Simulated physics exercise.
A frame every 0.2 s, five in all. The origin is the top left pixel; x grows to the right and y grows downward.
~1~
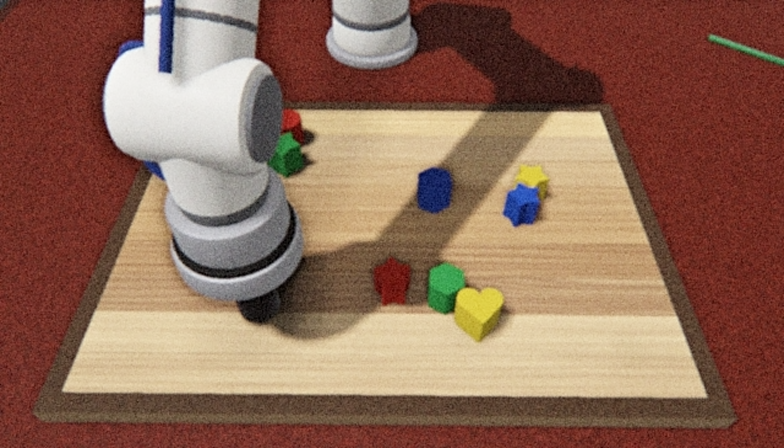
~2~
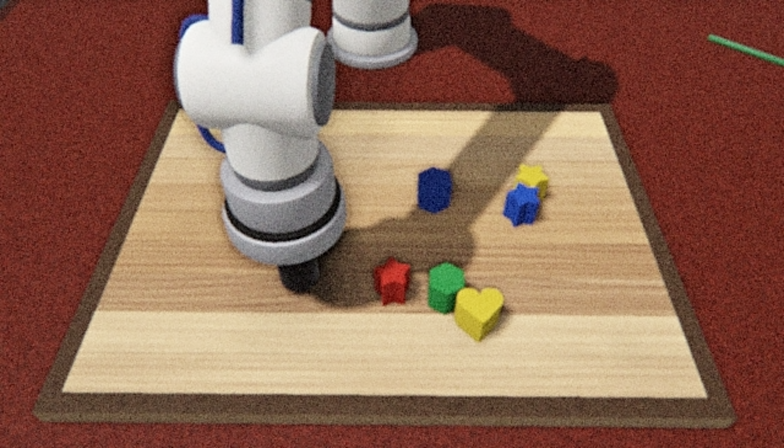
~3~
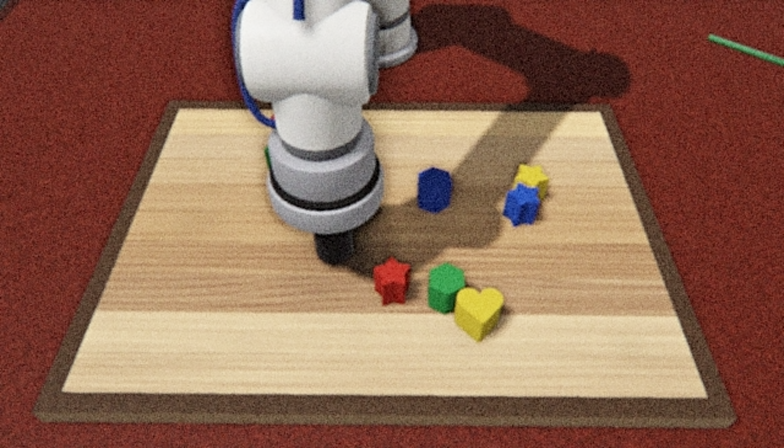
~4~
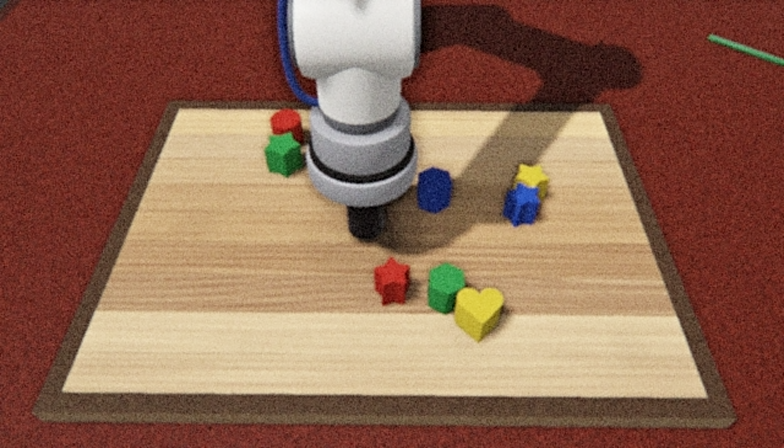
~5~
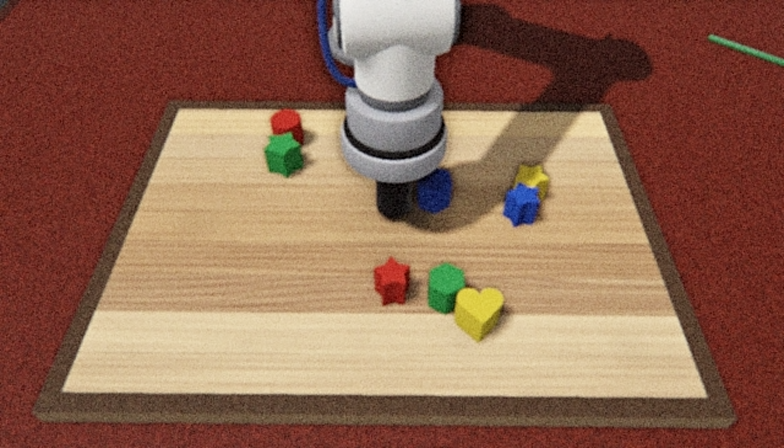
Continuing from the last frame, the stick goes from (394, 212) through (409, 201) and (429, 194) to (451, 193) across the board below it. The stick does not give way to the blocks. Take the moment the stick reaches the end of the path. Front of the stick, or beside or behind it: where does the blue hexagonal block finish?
I'm fairly sure the blue hexagonal block rides along ahead of the stick to the very end.
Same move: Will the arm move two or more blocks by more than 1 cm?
No
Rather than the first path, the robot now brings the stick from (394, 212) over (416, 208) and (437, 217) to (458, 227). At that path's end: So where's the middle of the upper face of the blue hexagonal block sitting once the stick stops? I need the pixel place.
Just about (457, 175).
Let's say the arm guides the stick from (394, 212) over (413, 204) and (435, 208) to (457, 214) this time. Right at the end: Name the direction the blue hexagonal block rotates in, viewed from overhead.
My answer: Anticlockwise.
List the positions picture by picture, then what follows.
In the first frame, stick's lower end (260, 306); blue hexagonal block (435, 178); blue star block (525, 194).
In the second frame, stick (300, 276); blocks still.
In the third frame, stick (335, 250); blocks still.
In the fourth frame, stick (366, 227); blocks still.
In the fifth frame, stick (394, 206); blue hexagonal block (435, 178); blue star block (525, 194).
On the path given first. Halfway along, stick (419, 189); blue hexagonal block (454, 172), turned 15° clockwise.
At the end, stick (452, 187); blue hexagonal block (486, 167); blue star block still.
